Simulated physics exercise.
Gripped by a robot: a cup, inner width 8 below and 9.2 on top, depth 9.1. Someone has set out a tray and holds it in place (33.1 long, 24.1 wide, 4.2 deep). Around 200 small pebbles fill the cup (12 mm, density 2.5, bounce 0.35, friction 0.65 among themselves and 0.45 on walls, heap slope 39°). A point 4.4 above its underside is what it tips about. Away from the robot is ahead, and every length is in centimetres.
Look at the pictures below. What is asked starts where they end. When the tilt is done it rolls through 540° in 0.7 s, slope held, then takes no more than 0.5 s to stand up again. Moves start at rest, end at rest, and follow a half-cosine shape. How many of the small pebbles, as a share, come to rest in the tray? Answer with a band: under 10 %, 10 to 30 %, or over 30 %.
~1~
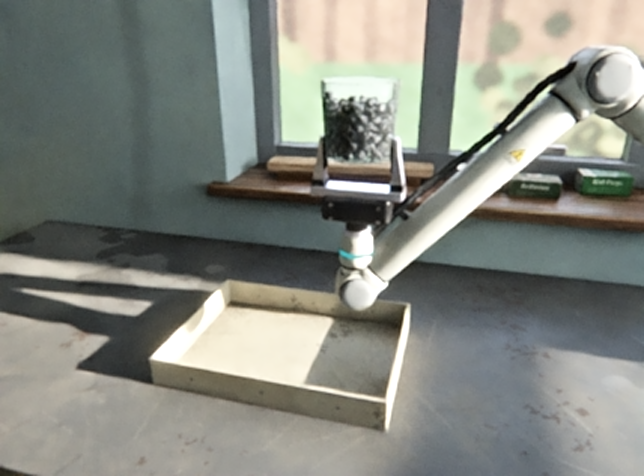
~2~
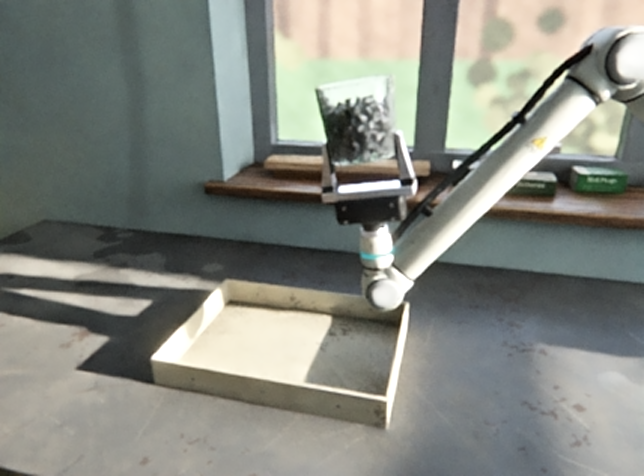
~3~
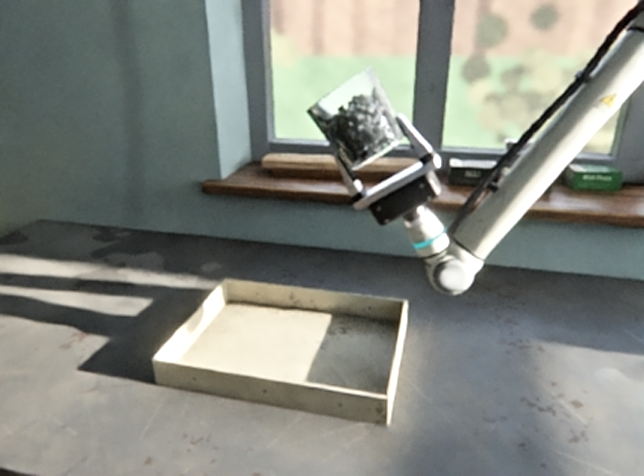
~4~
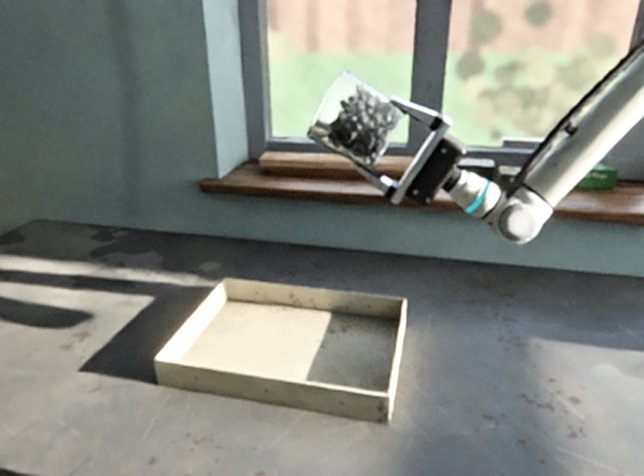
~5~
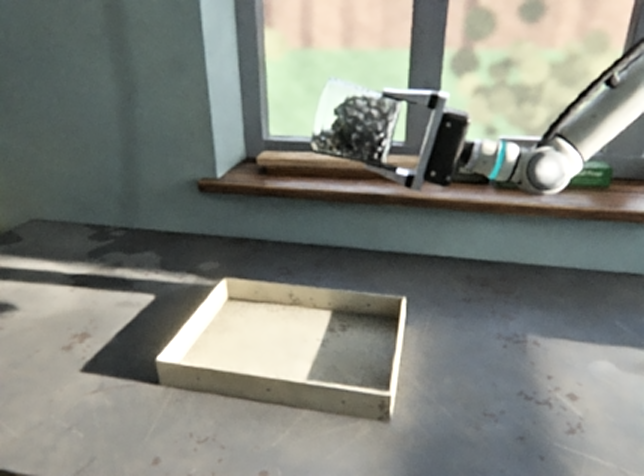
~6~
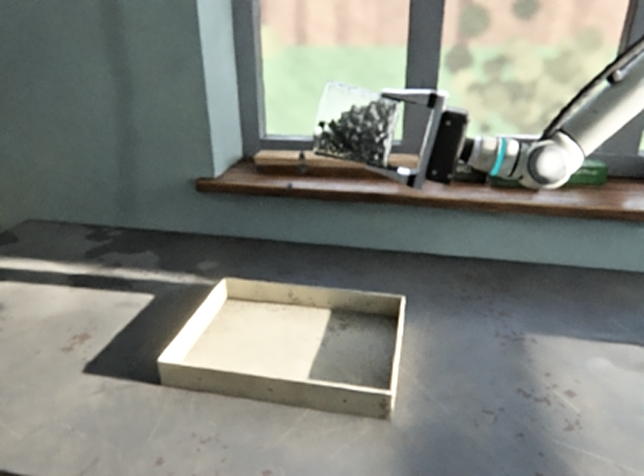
Between 10 and 30 %.
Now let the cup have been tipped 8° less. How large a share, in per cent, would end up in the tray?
About 5 %.
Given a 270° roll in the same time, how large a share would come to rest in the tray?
I'd put it at about 20 %.
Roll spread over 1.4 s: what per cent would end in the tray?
That would give near 35 in a hundred.
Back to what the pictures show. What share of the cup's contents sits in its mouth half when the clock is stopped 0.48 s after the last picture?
Looks like around 35 per cent to me.
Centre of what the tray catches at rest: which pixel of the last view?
The centre sits around (264, 347).
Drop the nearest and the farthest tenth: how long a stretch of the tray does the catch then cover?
That stretch is around 12 cm long.
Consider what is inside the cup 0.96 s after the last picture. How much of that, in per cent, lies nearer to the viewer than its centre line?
Something like 55 per cent, give or take.
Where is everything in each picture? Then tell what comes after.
The first picture shows cup middle at (360, 121), upright; upper third of the load around (361, 111), from x 330 to 390, top at y 95; 199 in the cup.
The second picture shows cup middle at (359, 121), tipped 10°; upper third of the load around (360, 112), from x 325 to 390, top at y 100.
The third picture shows cup middle at (359, 122), tipped 34°; upper third of the load around (365, 113), from x 320 to 395, top at y 95.
The fourth picture shows cup middle at (359, 123), tipped 61°; upper third of the load around (367, 111), from x 325 to 395, top at y 90.
The fifth picture shows cup middle at (359, 125), tipped 78°; upper third of the load around (365, 112), from x 325 to 395, top at y 100.
The sixth picture shows cup middle at (359, 126), tipped 80°; upper third of the load around (372, 117), from x 290 to 390, top at y 105; 195 in the cup, 4 in flight or on a rim.
Then, 0.48 s later, tipped 80°, highest piece 41 above the table; 179 in the cup, 7 in the tray, 13 in flight or on a rim.
Then, 0.96 s later, tipped 37°, highest piece 40 above the table; 170 in the cup, 29 in the tray.
Then, 1.40 s later, upright, highest piece 41 above the table; 170 in the cup, 29 in the tray.
Then, 2.10 s later, upright, highest piece 41 above the table; 170 in the cup, 29 in the tray.
At rest, 170 in the cup, 29 in the tray. That is 15 % in the tray.
